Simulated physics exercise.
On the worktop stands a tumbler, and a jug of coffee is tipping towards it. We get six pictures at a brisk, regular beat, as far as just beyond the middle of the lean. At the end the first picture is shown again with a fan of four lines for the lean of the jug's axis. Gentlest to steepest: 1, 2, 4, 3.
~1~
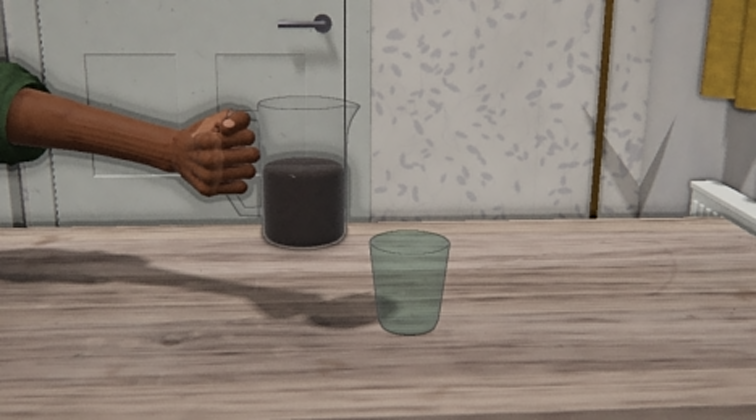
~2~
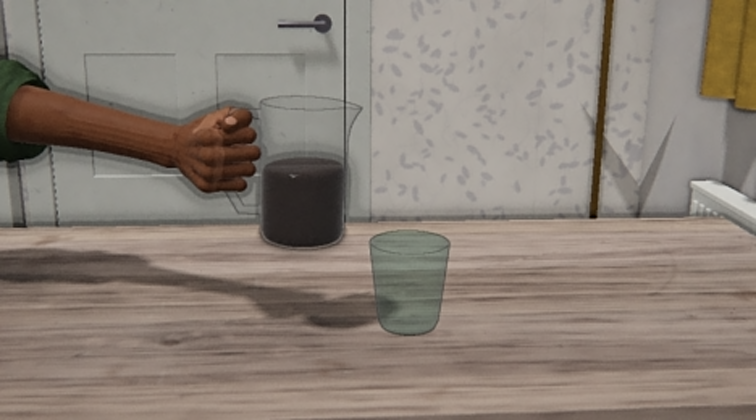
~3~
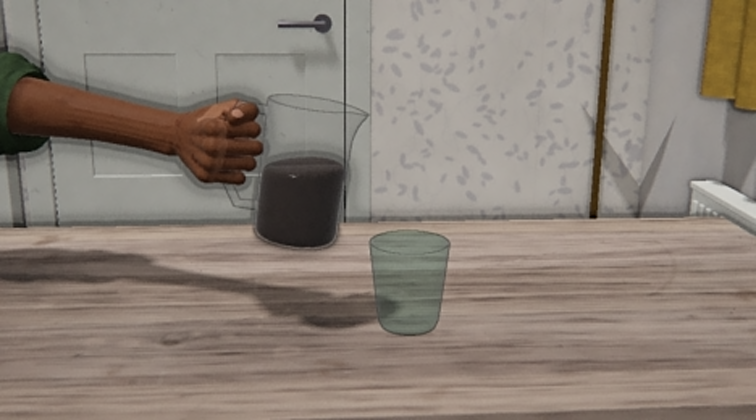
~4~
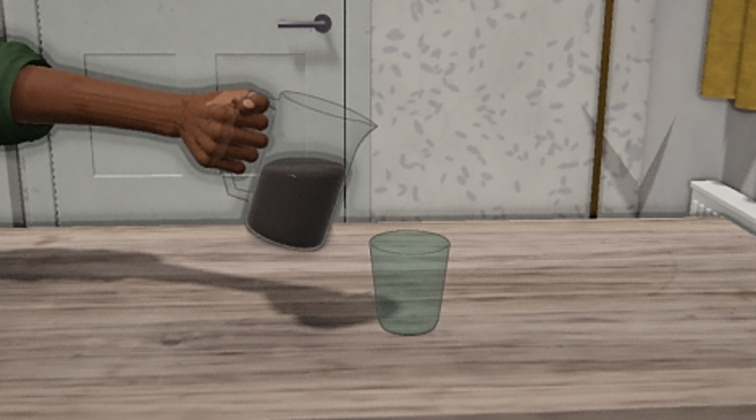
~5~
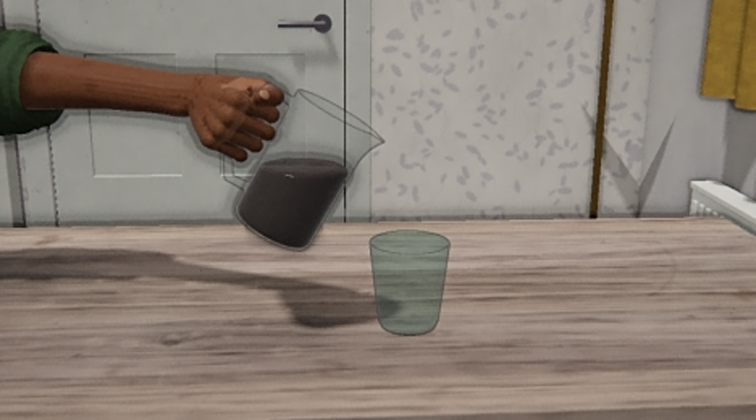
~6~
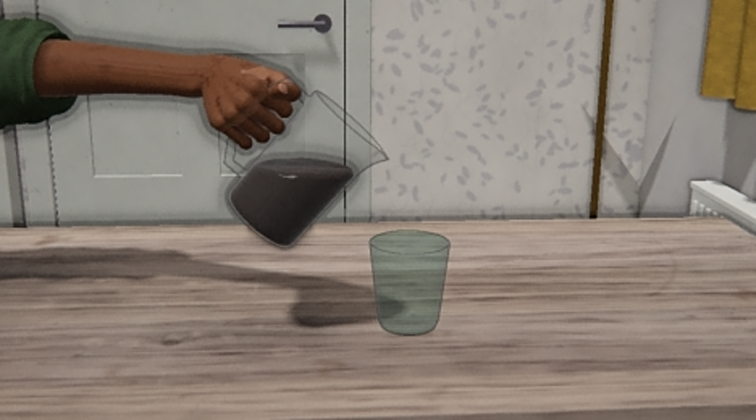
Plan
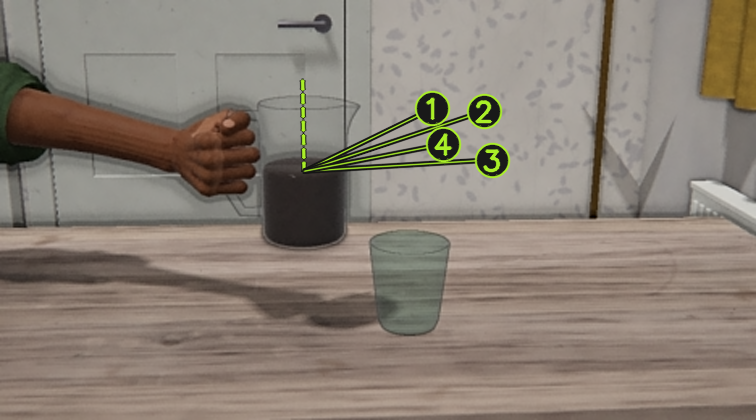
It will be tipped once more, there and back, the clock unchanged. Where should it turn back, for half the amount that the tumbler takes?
Tilt 4.
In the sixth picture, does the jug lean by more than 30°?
Yes, it does.
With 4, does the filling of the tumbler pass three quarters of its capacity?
No, less.
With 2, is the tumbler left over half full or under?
Under.
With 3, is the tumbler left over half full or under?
Over.
In lime, 1 at (417, 116); 2 at (468, 116); 3 at (475, 160); 4 at (427, 147).
If 1 is chosen, the tumbler ends with about 13 % of what it can hold.
If 2 is chosen, the tumbler ends with about 31 % of what it can hold.
If 3 is chosen, the tumbler ends with about 67 % of what it can hold; 5 % of the coffee is spilt.
If 4 is chosen, the tumbler ends with about 51 % of what it can hold.
